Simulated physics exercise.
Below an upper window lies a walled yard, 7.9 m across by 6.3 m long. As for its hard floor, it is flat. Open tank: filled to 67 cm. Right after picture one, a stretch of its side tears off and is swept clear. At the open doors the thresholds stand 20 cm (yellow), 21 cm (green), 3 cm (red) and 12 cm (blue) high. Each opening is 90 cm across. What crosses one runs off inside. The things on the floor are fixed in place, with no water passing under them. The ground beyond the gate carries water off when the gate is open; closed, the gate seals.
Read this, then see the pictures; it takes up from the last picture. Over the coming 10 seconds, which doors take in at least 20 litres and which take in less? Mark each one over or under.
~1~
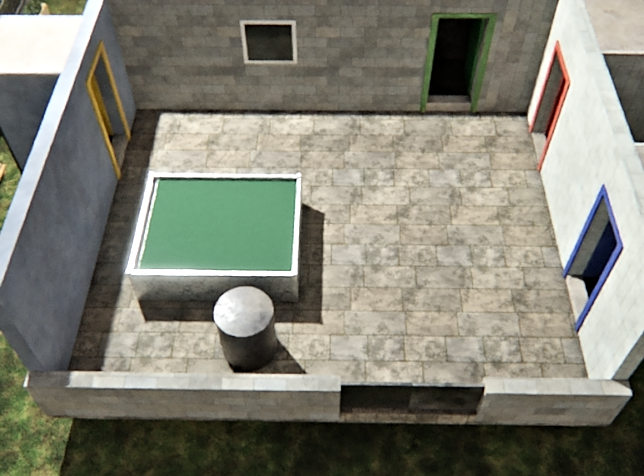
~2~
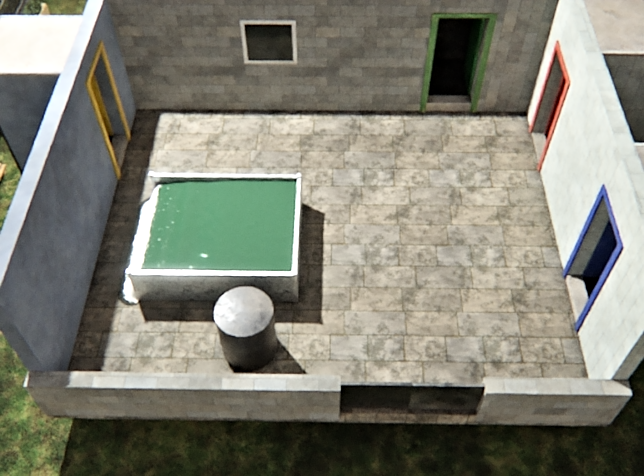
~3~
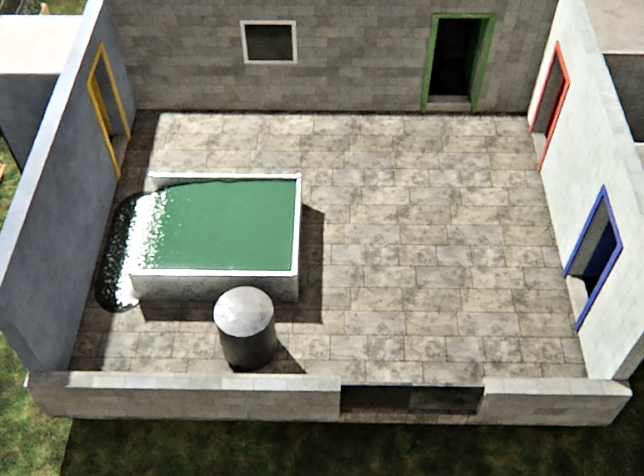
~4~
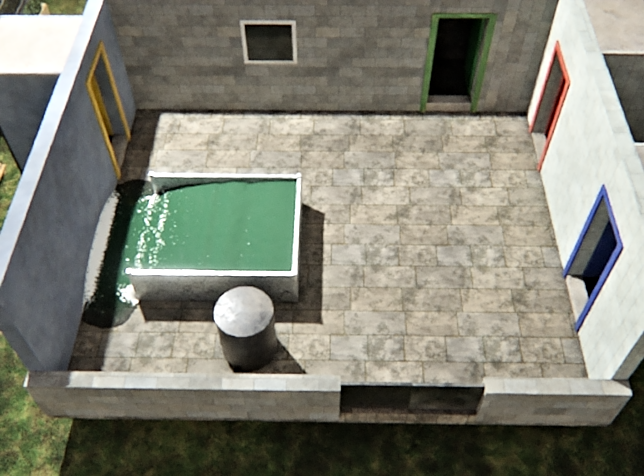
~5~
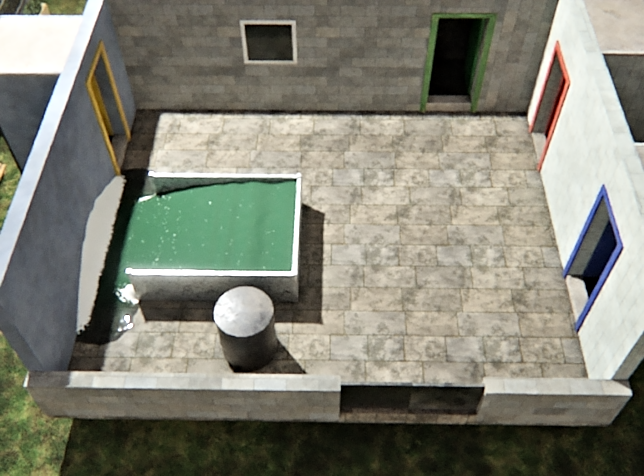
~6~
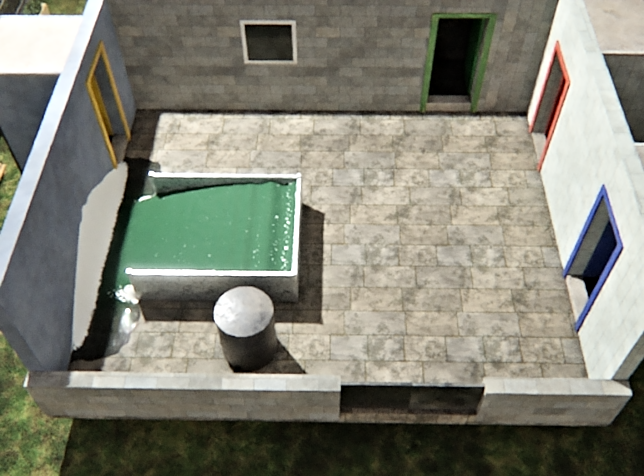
Yellow door - under; green door - under; red door - over; blue door - under.
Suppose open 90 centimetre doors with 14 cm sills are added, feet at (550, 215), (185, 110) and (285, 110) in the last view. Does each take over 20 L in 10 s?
Taking them in order, the first gets too little, the second enough and the third too little.
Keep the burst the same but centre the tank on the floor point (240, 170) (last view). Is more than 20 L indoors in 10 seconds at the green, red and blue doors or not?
For the green door, the amount is acceptable; for the red door, the amount is too high; for the blue door, the amount is acceptable.
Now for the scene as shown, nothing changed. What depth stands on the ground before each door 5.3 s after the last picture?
In centimetres, the yellow door has 10, the green door 3, the red door 11 and the blue door 10.
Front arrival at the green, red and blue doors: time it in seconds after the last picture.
Times: Green 3.0 seconds, red 4.0 seconds, blue 4.0 seconds.
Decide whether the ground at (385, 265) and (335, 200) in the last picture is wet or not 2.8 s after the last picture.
Untouched, untouched.
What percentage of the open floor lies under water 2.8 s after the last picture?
I'd say around 45 % is wet.
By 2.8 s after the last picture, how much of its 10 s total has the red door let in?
I'd put it at about 0 per cent by that point.
Then, 0.7 s after the last picture water covers 15 % of the floor and is deepest (52 cm) near (109, 258); yellow door 15 cm at the sill, 0 L in, green door not reached, red door not reached, blue door not reached.
Then, 1.5 s after the last picture water covers 20 % of the floor and is deepest (48 cm) near (65, 383); yellow door 18 cm at the sill, 0 L in, green door not reached, red door not reached, blue door not reached.
Then, 2.8 s after the last picture water covers 45 % of the floor and is deepest (32 cm) near (243, 396); yellow door 12 cm at the sill, 0 L in, green door not reached, red door not reached, blue door not reached.
Then, 5.3 s after the last picture water covers 90 % of the floor and is deepest (23 cm) near (96, 266); yellow door 10 cm at the sill, 0 L in, green door 3 cm at the sill, 0 L in, red door 11 cm at the sill, 34 L in, blue door 10 cm at the sill, 0 L in.
Then, 9.3 s after the last picture water covers 95 % of the floor and is deepest (14 cm) near (223, 363); yellow door 6 cm at the sill, 0 L in, green door 9 cm at the sill, 0 L in, red door 8 cm at the sill, 115 L in, blue door 8 cm at the sill, 0 L in.
